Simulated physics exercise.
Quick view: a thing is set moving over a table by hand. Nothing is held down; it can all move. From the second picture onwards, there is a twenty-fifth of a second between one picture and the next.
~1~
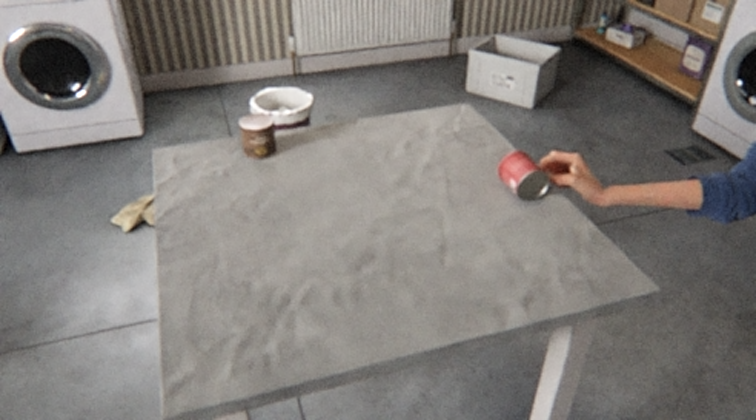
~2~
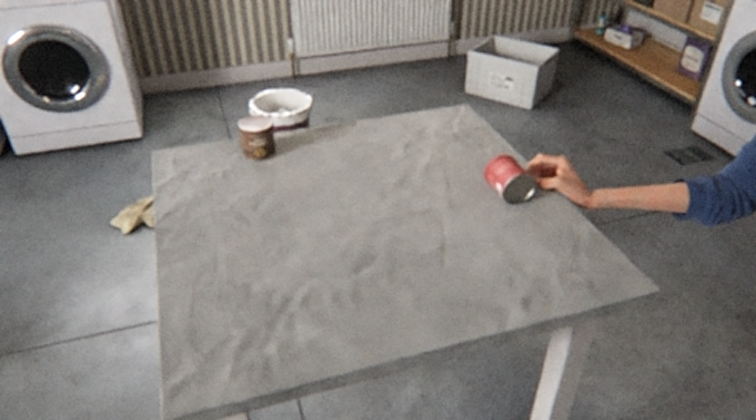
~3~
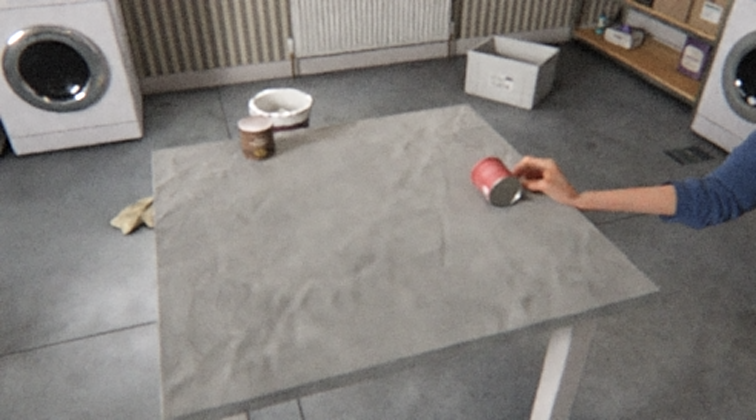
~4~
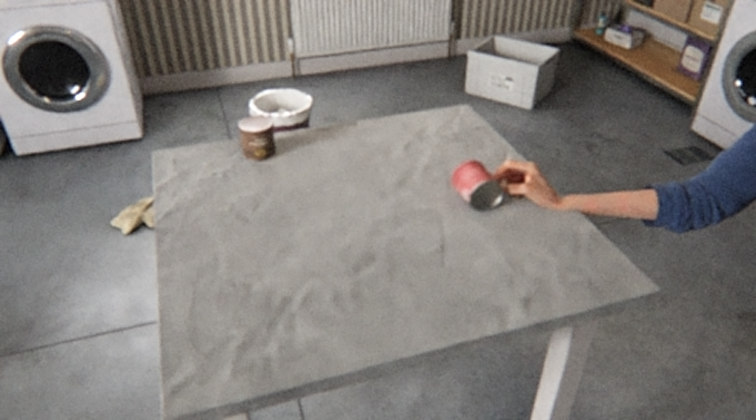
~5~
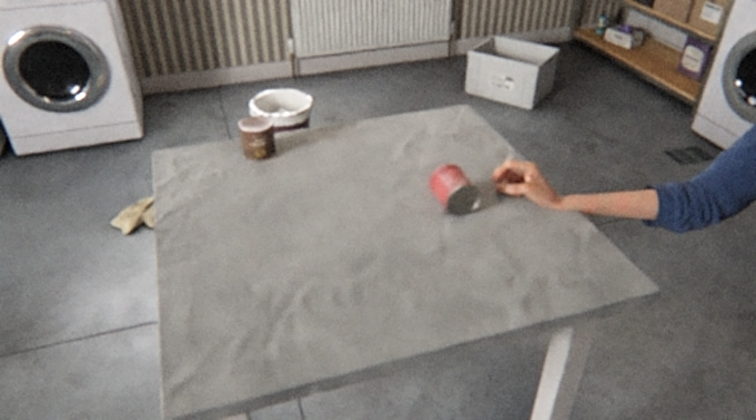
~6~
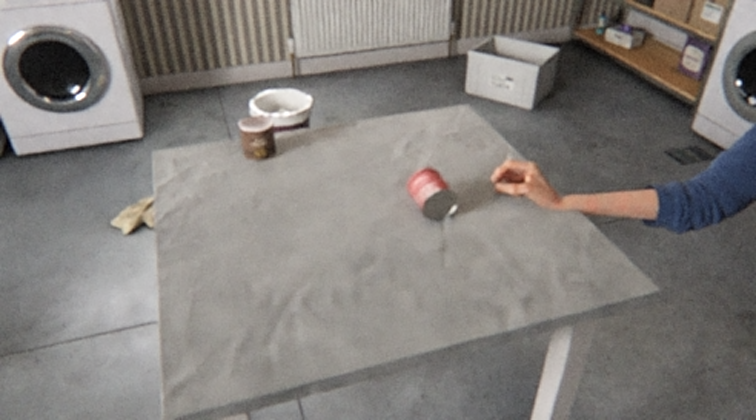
In the video, a hand moves a red tin lying on its side leftward across a grey table, with a brown container standing near the far edge, then lets go as the tin rolls farther left and slightly nearer the viewer.
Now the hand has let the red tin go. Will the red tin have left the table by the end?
Yes, it is off the table by then.
Then, 0.20 s after the last picture, red tin rolled well along near (318, 216).
Then, 0.40 s after the last picture, red tin rolled well along near (203, 238).
Then, 0.70 s after the last picture, red tin now off the table.
Then, 0.90 s after the last picture, things are still on the move.
By the end, off the table, red tin.
